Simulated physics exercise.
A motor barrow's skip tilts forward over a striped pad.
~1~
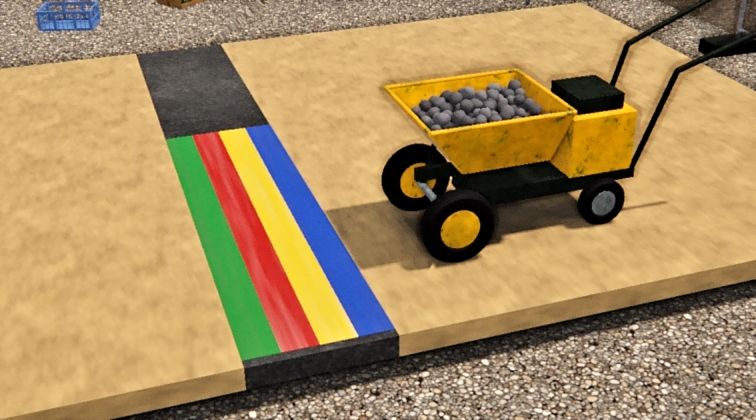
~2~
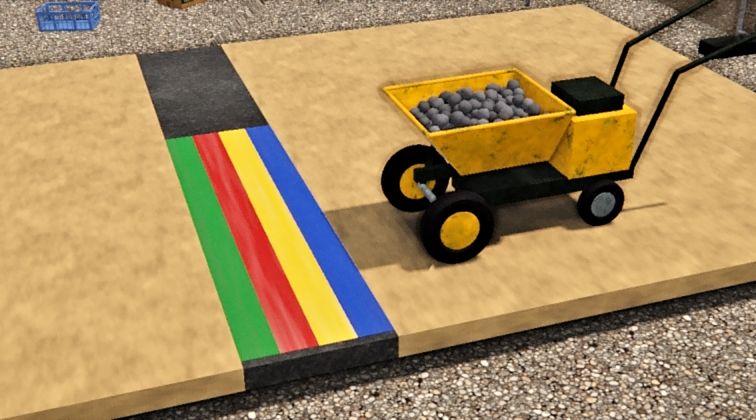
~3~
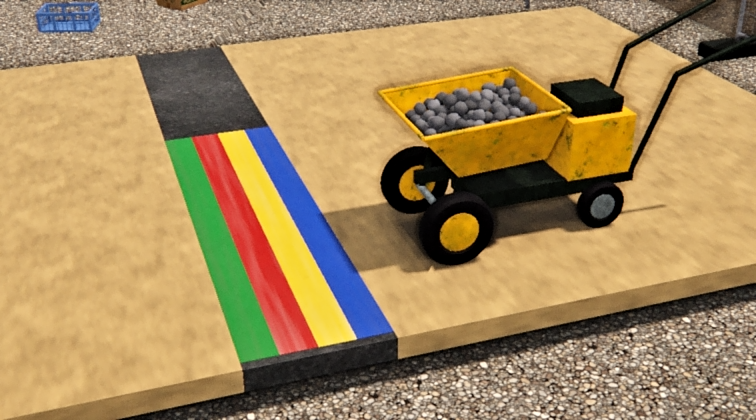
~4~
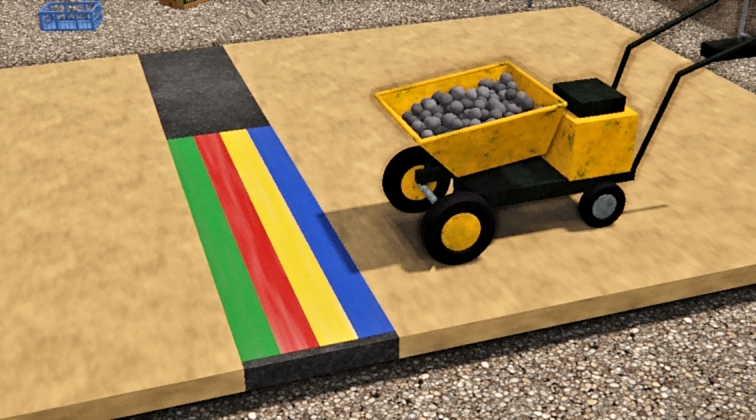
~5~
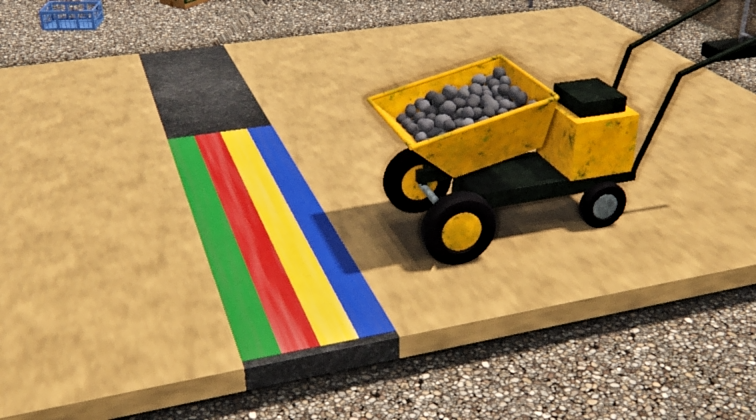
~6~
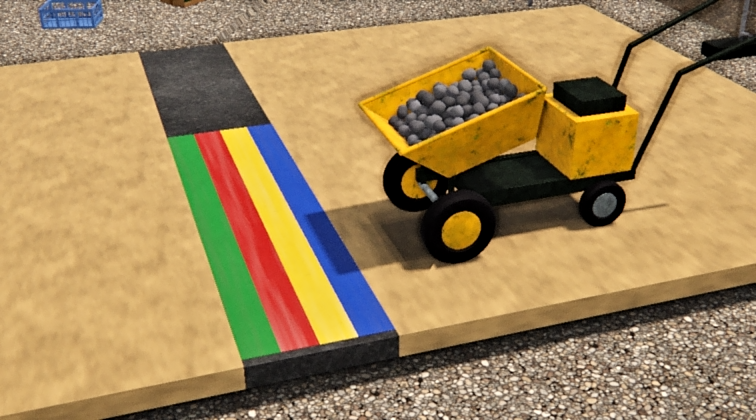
The footage shows a yellow motor barrow loaded with round grey cobbles standing beside a green, red, yellow and blue striped pad, its skip level at first, then gradually tilting forward to the left while the wheels stay in place.
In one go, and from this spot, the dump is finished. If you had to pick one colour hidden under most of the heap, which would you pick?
I would pick yellow.
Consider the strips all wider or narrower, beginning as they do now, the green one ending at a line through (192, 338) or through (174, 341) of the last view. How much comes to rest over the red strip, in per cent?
10 and 10 percent, roughly.
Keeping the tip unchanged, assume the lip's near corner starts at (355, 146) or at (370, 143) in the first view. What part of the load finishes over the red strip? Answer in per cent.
Around 10 and 20 per cent respectively.
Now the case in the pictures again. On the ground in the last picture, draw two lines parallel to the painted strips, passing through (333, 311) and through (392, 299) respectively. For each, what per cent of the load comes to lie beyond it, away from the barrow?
In order, some 50 % then some 70 %.
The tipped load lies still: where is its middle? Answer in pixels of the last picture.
I'd mark it at roughly (294, 254).
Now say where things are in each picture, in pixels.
Lip of the skip (431, 134), level; top of the load (470, 107), round cobbles; blue strip (359, 302); yellow strip (323, 309); red strip (287, 316); green strip (249, 324), in the first frame.
Lip of the skip (429, 136), level; top of the load (489, 105), in the second frame.
Lip of the skip (424, 140), tipped barely; top of the load (476, 105), in the third frame.
Lip of the skip (419, 143), tipped a little; top of the load (481, 103), in the fourth frame.
Lip of the skip (412, 148), tipped a little; top of the load (487, 101), in the fifth frame.
Lip of the skip (402, 153), tipped clearly; top of the load (490, 96); blue strip (359, 302); yellow strip (324, 309); red strip (287, 316); green strip (249, 323), in the sixth frame.
Just after the last frame, skip tipped steeply; every one in the skip.
A moment on, skip tipped right over; roughly two thirds in the skip; about a tenth over the blue strip; roughly a quarter over the yellow strip; just a few over the red strip; just a few falling.
Further on, skip tipped right over; roughly a third in the skip; about a tenth over the blue strip; roughly a quarter over the yellow strip; roughly a quarter over the red strip; about a tenth over the green strip; just a few off the paint.
When it is over, skip tipped right over; roughly a third in the skip; about a tenth over the blue strip; roughly a third over the yellow strip; roughly a quarter over the red strip; about a tenth over the green strip; just a few off the paint.
